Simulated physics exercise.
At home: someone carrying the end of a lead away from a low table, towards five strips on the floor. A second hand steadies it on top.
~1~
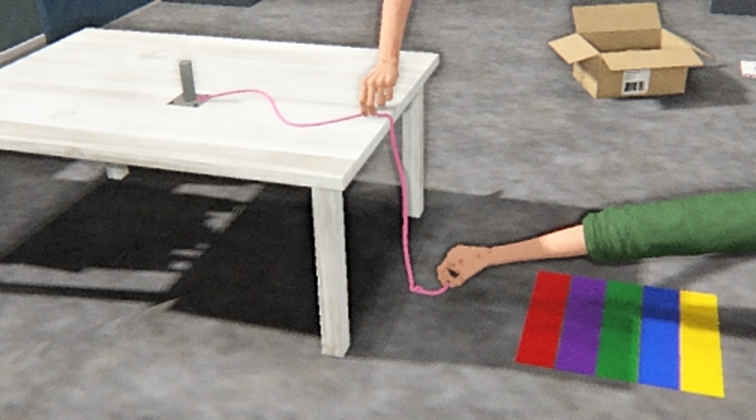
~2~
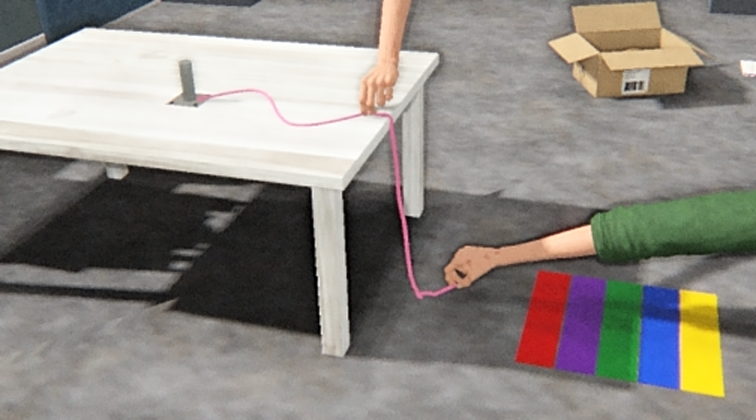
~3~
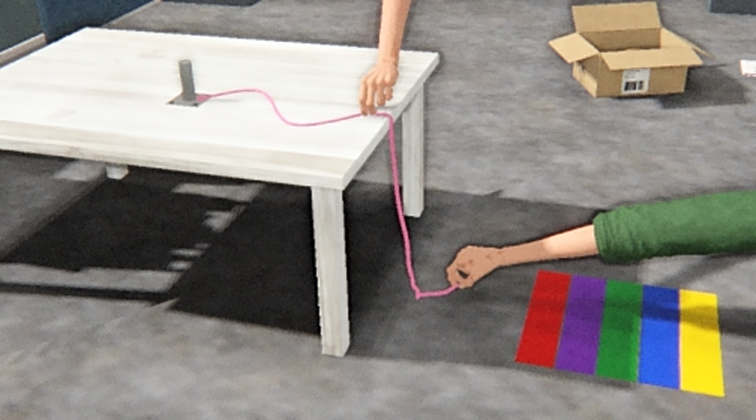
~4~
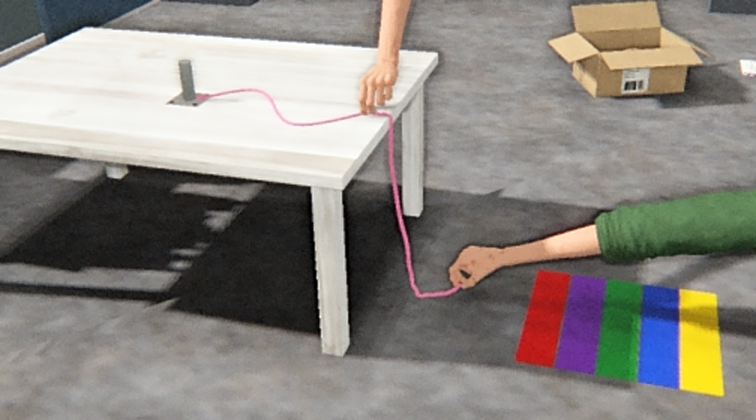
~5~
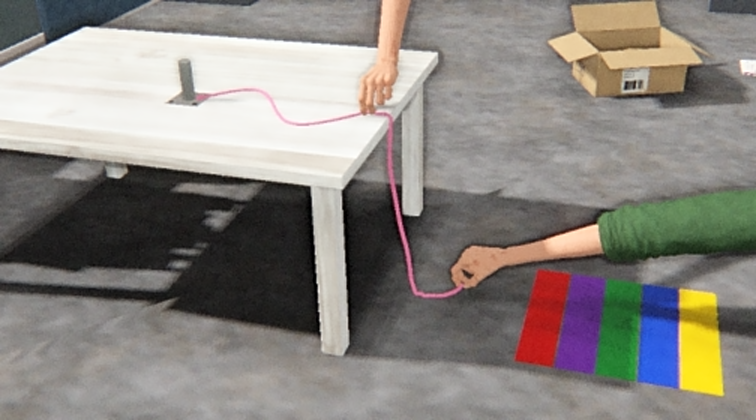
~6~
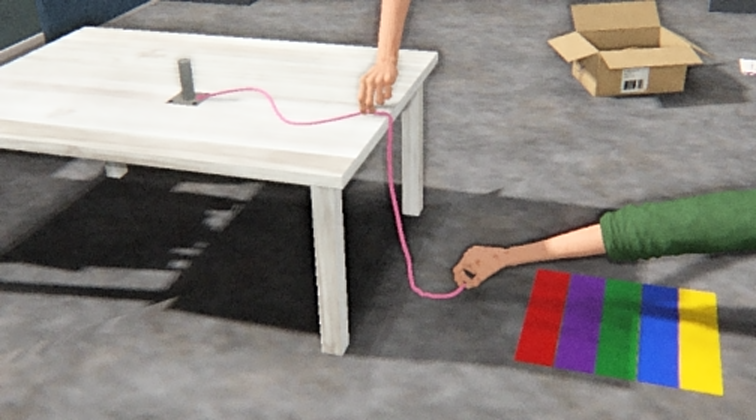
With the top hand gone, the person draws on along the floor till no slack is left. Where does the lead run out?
The end stops over the blue strip.
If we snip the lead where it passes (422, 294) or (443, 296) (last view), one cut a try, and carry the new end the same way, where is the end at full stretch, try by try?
Near (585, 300) and (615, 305).
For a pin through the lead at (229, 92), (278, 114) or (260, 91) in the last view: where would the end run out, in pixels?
Near (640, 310), (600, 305) and (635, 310).
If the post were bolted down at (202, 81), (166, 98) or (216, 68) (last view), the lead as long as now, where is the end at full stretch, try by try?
Try by try, around (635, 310), (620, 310) and (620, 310).
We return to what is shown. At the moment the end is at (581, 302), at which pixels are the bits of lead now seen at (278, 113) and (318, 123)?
At (324, 111), then (379, 116).
A little later, end near (581, 302); over purple.
Next, end near (628, 309); over green.
When it is tight, end near (655, 313); over blue. It gets as far as the blue strip.
